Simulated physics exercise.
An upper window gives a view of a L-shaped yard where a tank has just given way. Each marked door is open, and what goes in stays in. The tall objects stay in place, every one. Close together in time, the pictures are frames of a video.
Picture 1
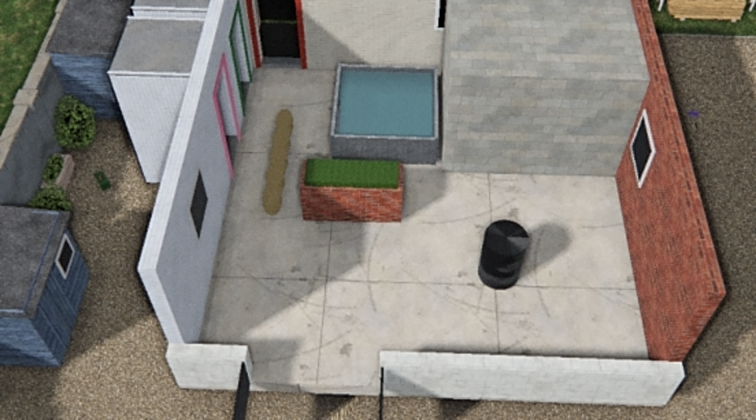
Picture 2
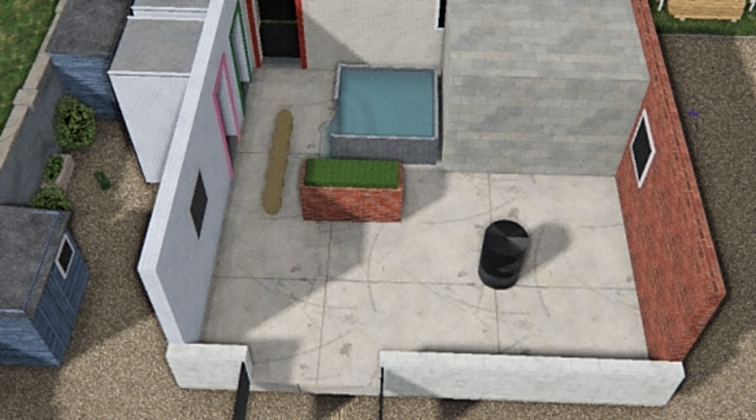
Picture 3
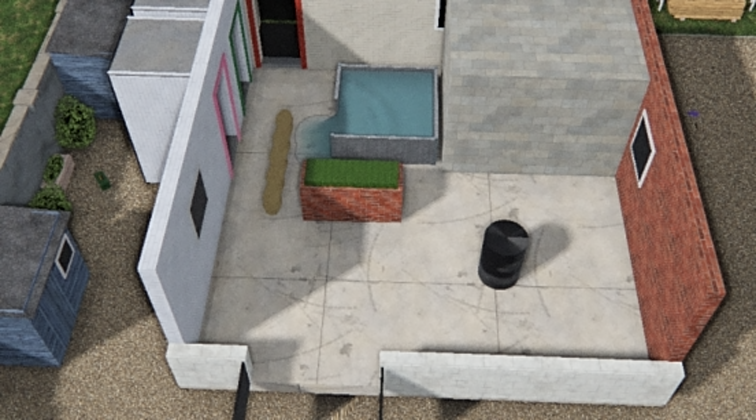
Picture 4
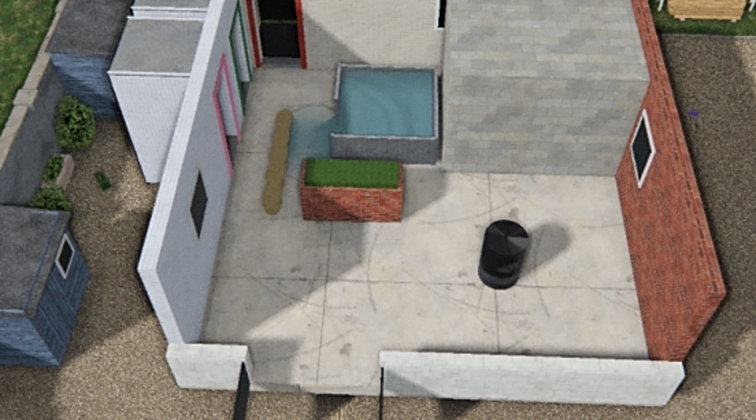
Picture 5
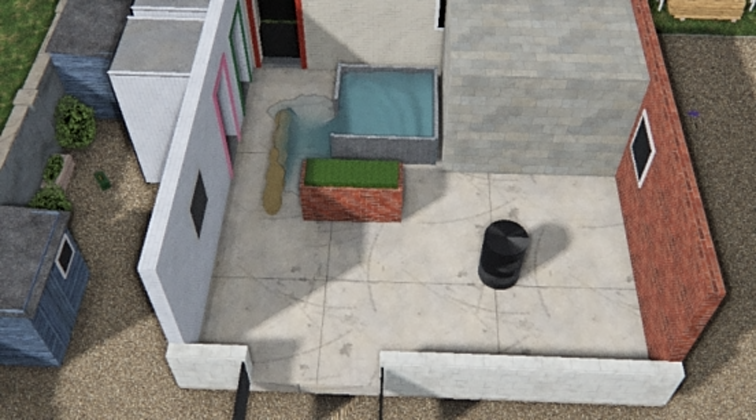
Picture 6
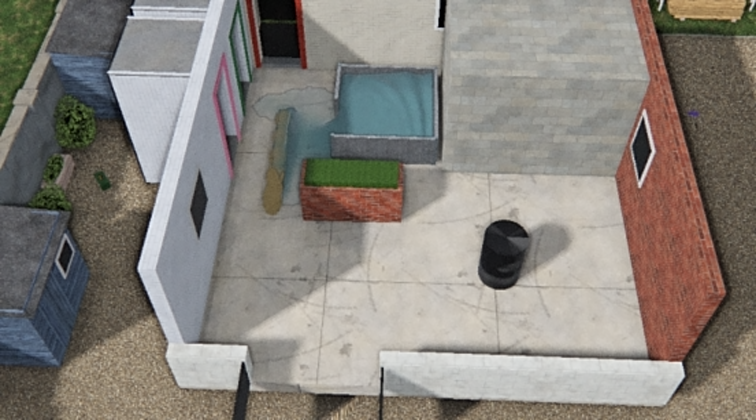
Water tank in a walled concrete yard giving way on its left side, water spreading left across the paving past a brick planter.
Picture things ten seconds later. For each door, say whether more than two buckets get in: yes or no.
Pink door: No; red door: Yes; green door: Yes.
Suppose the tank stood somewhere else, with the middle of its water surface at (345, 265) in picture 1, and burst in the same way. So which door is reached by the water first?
The pink one is the first one.
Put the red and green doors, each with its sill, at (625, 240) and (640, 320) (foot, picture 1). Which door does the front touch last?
Dead last is the door marked green.
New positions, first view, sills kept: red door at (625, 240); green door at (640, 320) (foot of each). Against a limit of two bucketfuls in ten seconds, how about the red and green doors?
Looking at each, the red one doesn't reach that level; as for the green one, it doesn't reach that level.
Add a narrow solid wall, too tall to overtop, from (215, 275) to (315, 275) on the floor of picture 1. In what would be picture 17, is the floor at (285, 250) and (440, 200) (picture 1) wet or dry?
First spot submerged, second spot parched.
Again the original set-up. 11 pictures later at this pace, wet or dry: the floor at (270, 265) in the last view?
By then I'd expect it to be inundated.
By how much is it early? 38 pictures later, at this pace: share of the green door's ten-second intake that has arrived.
Share by then: 60 in a hundred.
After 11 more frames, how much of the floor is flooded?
About 40 per cent.
A moment on, water covers 20 % of the floor; the pink door wet at the sill, nothing in, the red door wet at the sill, nothing in, the green door under two buckets in.
Next, water covers 40 % of the floor; the pink door wet at the sill, nothing in, the red door over two buckets in, the green door under two buckets in.
Then, water covers 50 % of the floor; the pink door wet at the sill, nothing in, the red door over two buckets in, the green door over two buckets in.
Later, water covers 60 % of the floor; the pink door wet at the sill, nothing in, the red door far over two buckets in, the green door over two buckets in.
In the end, water covers 80 % of the floor; the pink door wet at the sill, nothing in, the red door far over two buckets in, the green door far over two buckets in.
